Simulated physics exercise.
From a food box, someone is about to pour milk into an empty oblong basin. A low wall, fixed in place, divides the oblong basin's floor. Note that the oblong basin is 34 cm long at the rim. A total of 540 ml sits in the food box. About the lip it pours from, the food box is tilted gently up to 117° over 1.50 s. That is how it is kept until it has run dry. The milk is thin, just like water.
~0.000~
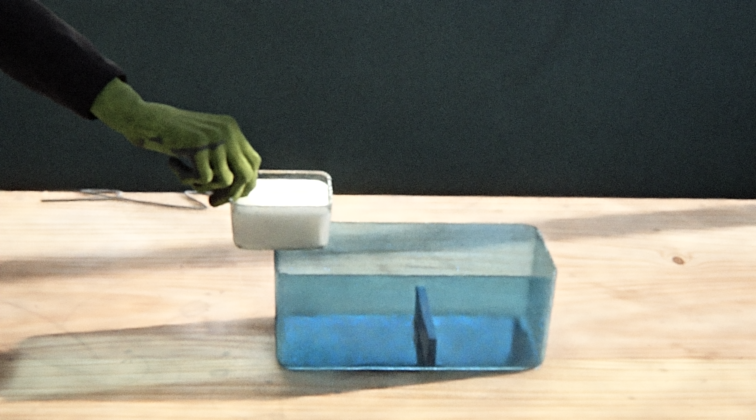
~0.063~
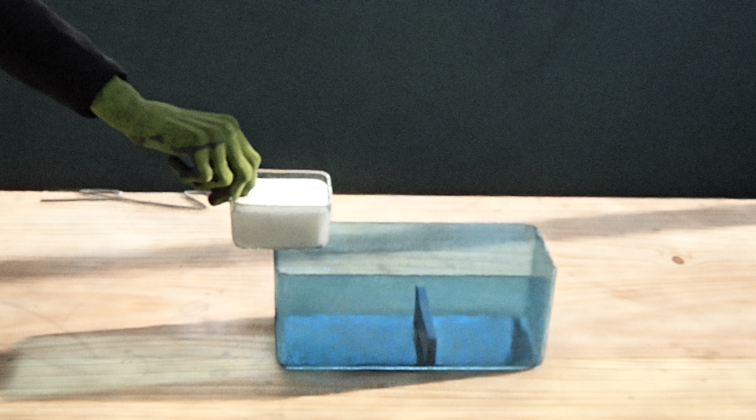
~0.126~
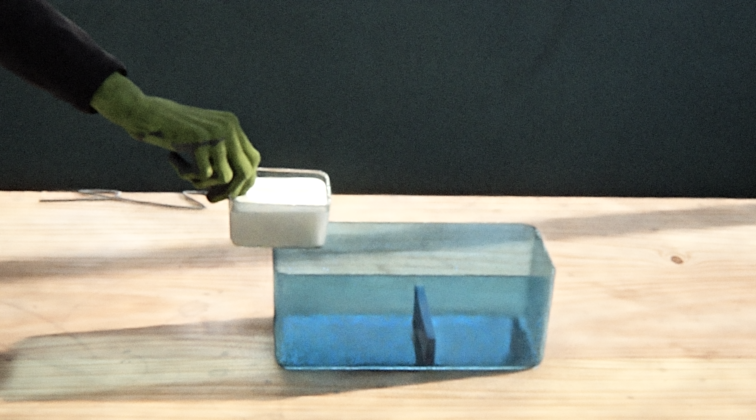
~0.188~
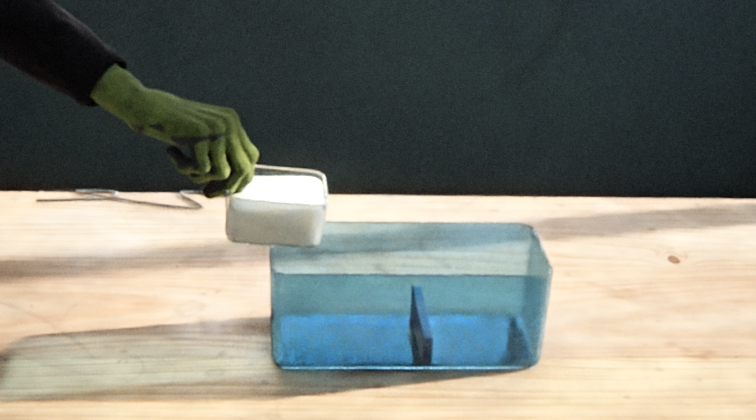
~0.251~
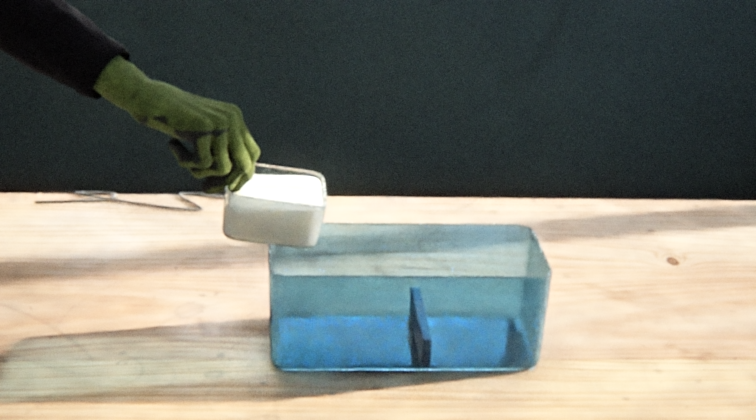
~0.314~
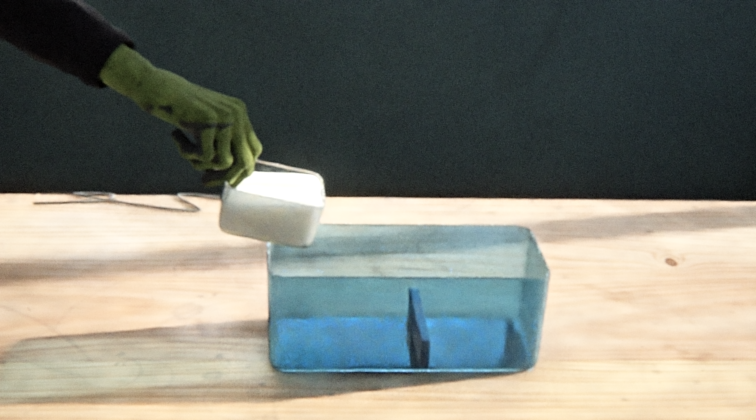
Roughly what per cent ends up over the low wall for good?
About 5 in every hundred.
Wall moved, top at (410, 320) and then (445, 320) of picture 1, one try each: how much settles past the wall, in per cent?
20 % and 15 %.
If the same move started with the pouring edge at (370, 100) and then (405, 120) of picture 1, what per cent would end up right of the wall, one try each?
80 and 90 %.
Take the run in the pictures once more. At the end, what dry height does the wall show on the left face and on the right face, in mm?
About 20 mm left, about 38 mm right.
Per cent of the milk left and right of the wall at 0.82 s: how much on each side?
Around 30 percent on the left and 1 on the right.
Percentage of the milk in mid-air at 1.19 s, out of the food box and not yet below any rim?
In-air share: About 6 %.
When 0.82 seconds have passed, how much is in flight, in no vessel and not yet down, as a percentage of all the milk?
About 30 per cent.
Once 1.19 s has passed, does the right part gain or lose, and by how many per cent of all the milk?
The share moves up, by some 2 per cent.
By 0.82 s the tilt is 67° and 38 per cent is still to pour, 31 is left of the wall and 1 right of it.
By 1.19 s the tilt is 105° and 4 per cent is still to pour, 86 is left of the wall and 3 right of it.
By 1.58 s the tilt is 117° and 0 per cent is still to pour, 95 is left of the wall and 5 right of it.
By 2.00 s the tilt is 117° and 0 per cent is still to pour, 94 is left of the wall and 5 right of it.
At rest 94 per cent lies left of the wall, 5 right of it and 0 outside.
